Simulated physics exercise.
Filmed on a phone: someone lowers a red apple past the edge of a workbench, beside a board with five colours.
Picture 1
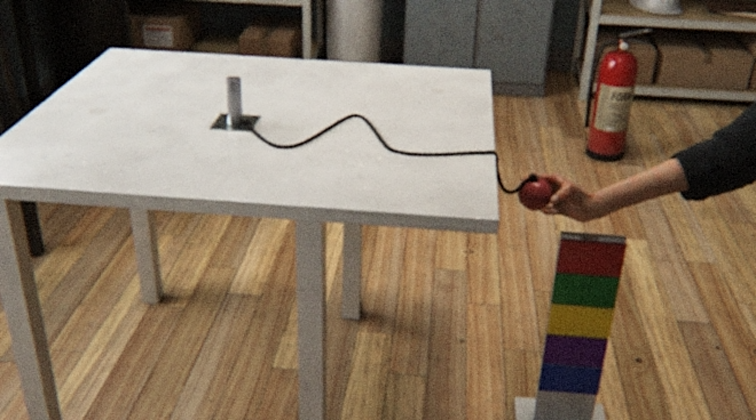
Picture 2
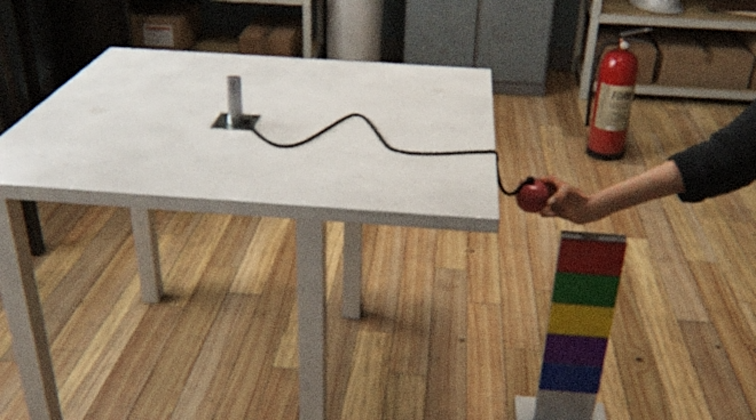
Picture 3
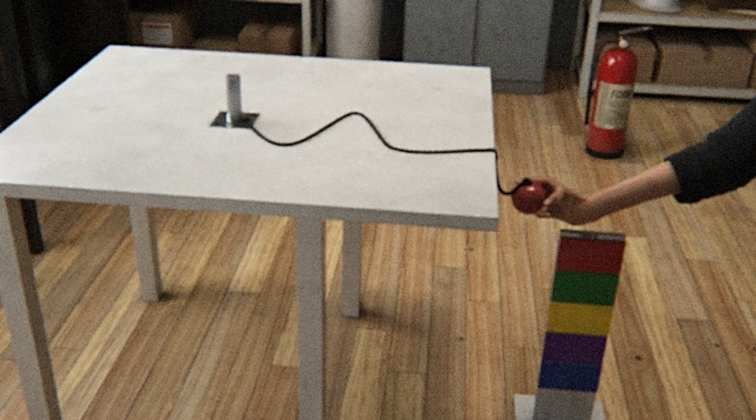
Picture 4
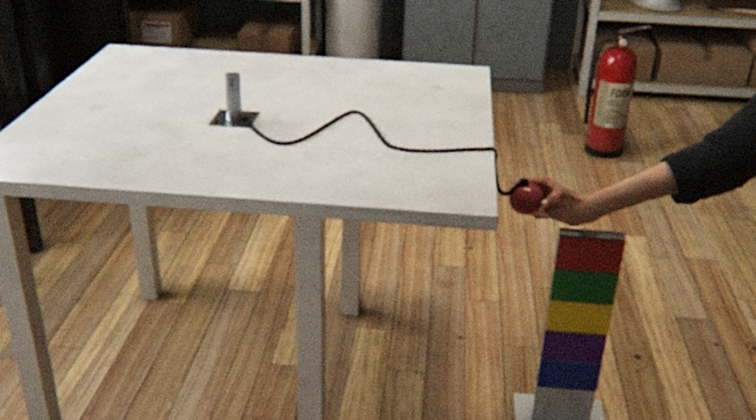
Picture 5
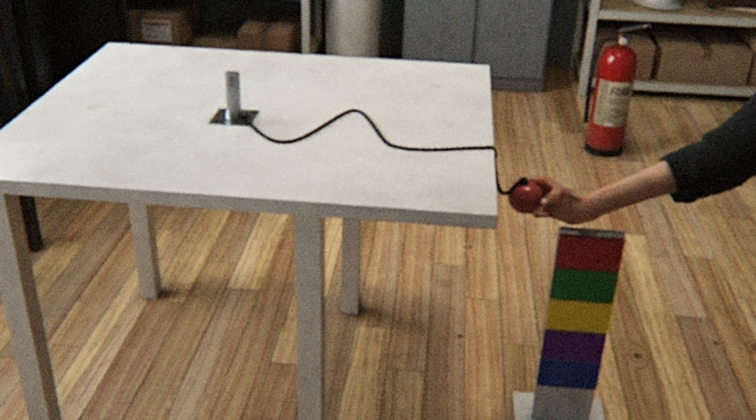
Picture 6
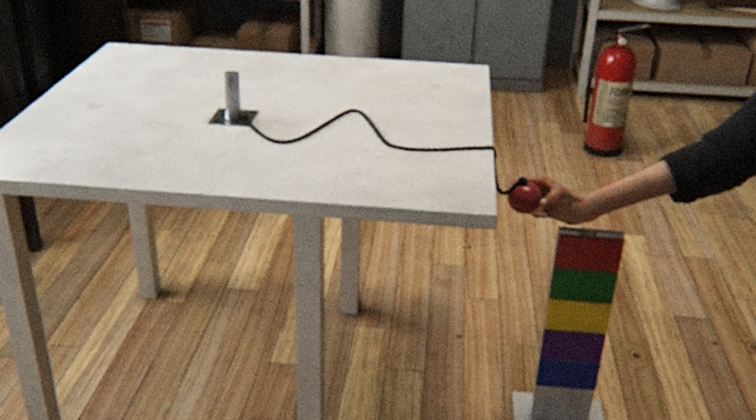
A hand holds a red apple tied to a black cord, barely moving left.
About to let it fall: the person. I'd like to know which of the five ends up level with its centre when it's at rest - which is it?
It's purple.
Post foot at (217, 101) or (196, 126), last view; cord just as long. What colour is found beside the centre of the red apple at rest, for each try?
Try one - yellow; try two - yellow.
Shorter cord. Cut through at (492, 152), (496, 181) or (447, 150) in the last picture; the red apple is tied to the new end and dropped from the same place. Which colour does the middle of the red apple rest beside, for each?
Going cut by cut, you'd get green, then yellow, then red.
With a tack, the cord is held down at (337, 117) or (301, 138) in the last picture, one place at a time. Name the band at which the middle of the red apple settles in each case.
Green, then yellow.
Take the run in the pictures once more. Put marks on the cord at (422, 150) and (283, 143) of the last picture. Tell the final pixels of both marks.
In that view they sit near (486, 201) and near (318, 124).
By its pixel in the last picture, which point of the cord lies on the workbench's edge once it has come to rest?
Near pixel (379, 135).
Soon after, apple near (442, 325); level with purple.
Then, apple near (494, 337); level with purple.
At rest, apple near (471, 334); level with purple. Its centre hangs level with the purple band.
